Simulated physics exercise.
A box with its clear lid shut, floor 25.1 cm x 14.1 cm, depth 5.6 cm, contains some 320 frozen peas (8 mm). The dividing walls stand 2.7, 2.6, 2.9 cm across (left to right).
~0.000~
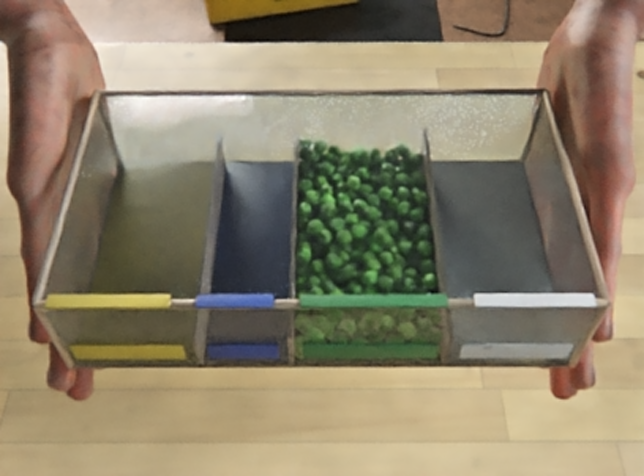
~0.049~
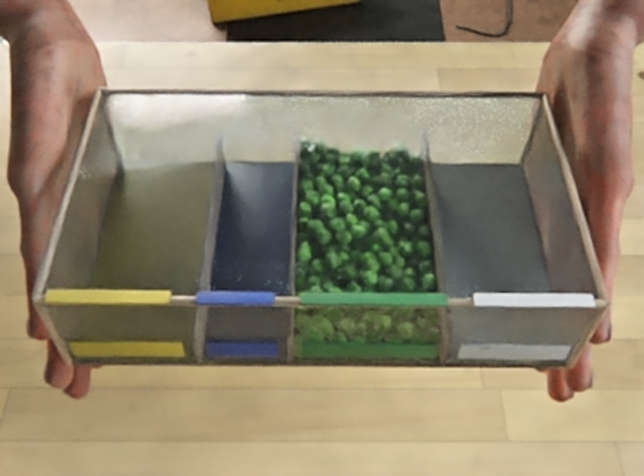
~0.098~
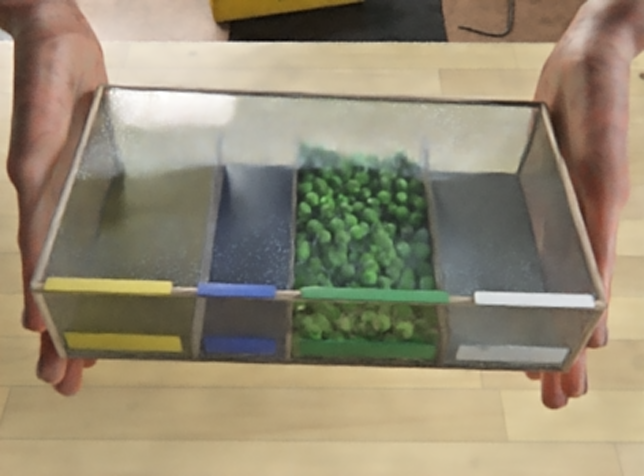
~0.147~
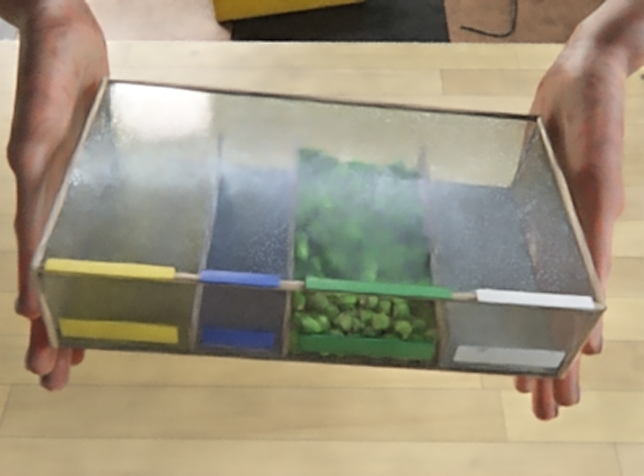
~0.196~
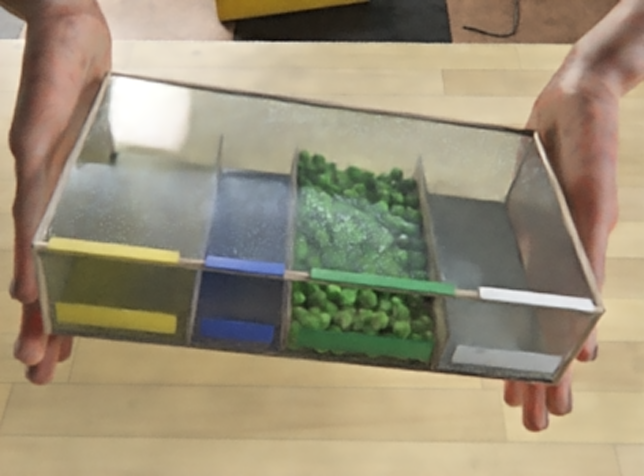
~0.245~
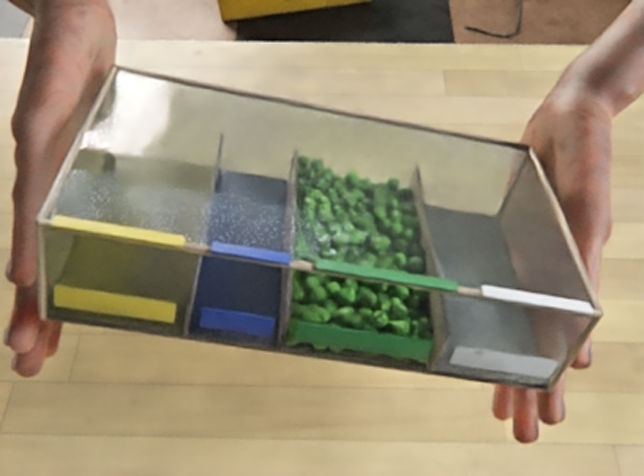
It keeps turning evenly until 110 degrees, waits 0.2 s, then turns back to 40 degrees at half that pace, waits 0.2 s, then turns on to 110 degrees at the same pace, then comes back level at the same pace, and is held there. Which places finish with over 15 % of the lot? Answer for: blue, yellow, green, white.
In the blue compartment: No; in the yellow compartment: No; in the green compartment: Yes; in the white compartment: Yes.
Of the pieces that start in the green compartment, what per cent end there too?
Some 40 per cent.
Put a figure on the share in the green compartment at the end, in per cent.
Some 35 per cent.
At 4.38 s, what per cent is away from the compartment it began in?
Roughly 60 per cent.
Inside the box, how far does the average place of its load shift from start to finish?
Roughly 6.5 cm.
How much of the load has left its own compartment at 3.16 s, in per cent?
About 60 per cent.
After 1.84 s, tilt 96 degrees; green 45 %, white 55 %; middle of all pieces near (333, 327).
After 3.16 s, tilt 40 degrees; green 40 %, white 60 %; middle of all pieces near (416, 238).
After 4.38 s, tilt 91 degrees; green 40 %, white 60 %; middle of all pieces near (338, 331).
Then, at 5.55 s, tilt 0 degrees; green 35 %, white 65 %; middle of all pieces near (448, 181).
By 6.1 s all is still; blue 0 %, yellow 0 %, green 35 %, white 65 %.
